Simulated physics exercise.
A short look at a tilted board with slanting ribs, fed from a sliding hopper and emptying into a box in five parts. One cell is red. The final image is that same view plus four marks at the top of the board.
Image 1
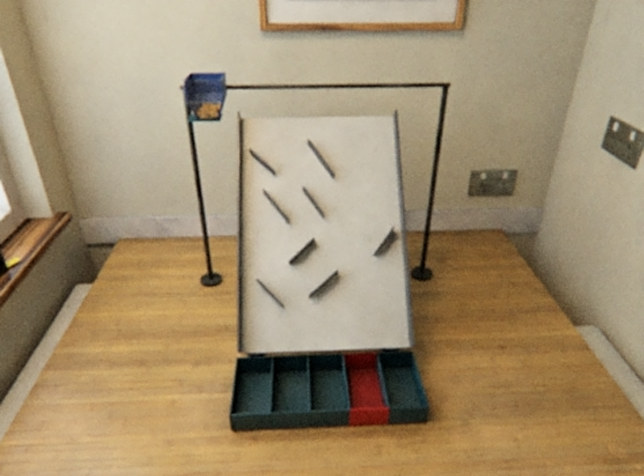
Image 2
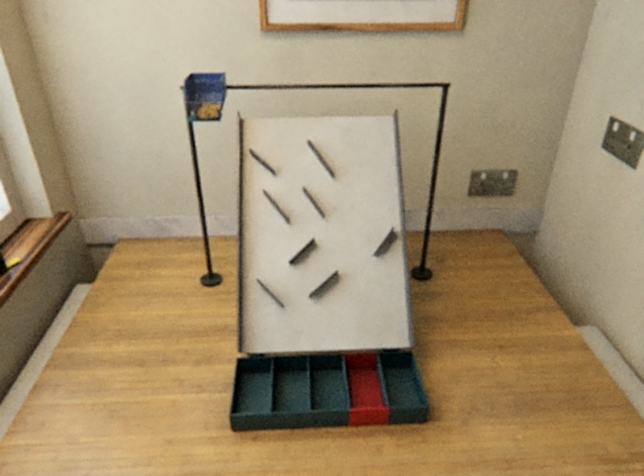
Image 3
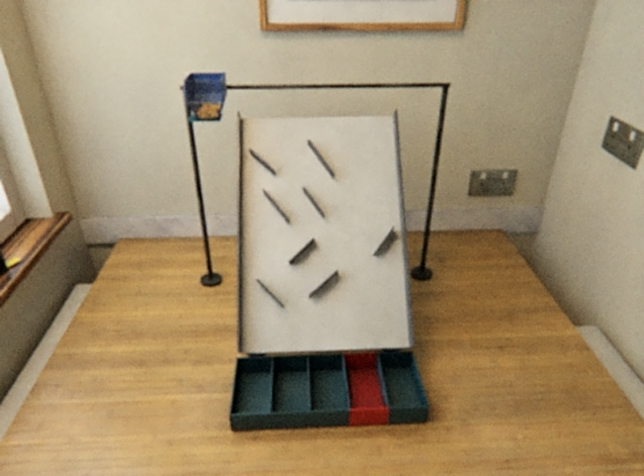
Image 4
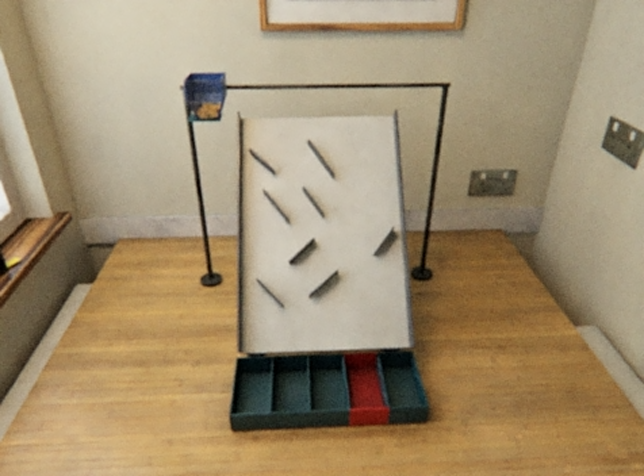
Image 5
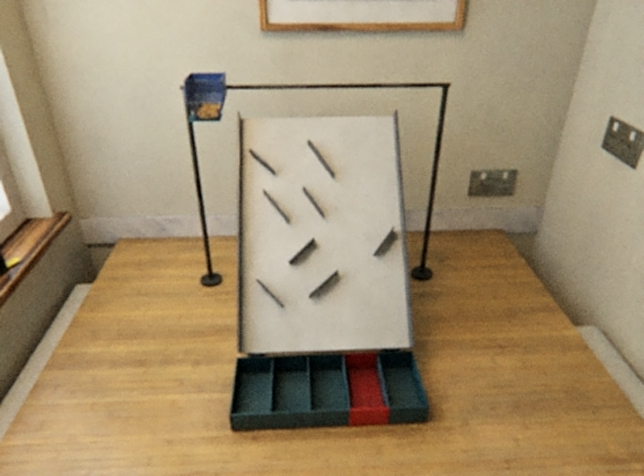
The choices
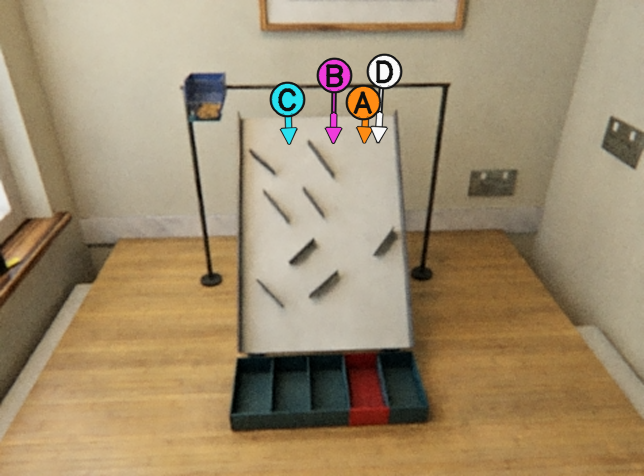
On a wooden table, a tilted white board with slanting ribs standing still below a blue hopper, above a five-part box with one red cell.
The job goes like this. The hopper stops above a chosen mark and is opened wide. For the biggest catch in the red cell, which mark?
Use mark B.
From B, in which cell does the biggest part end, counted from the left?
The fourth from the left.
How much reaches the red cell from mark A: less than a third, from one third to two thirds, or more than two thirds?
It is less than a third.
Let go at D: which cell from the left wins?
The third from the left.
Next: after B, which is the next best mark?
The answer is A.
On the marked copy, mark A meets the board at (364, 137); mark B meets the board at (333, 137); mark C meets the board at (288, 138); mark D meets the board at (378, 136).
For mark A, close to a quarter in the red cell, close to a third in other cells, close to a third outside the box.
For mark B, close to a third in the red cell, a small share in other cells, close to half outside the box.
For mark C, a small share in the red cell, the bulk in other cells, a small share outside the box.
For mark D, a small share in the red cell, close to half in other cells, close to a third outside the box.
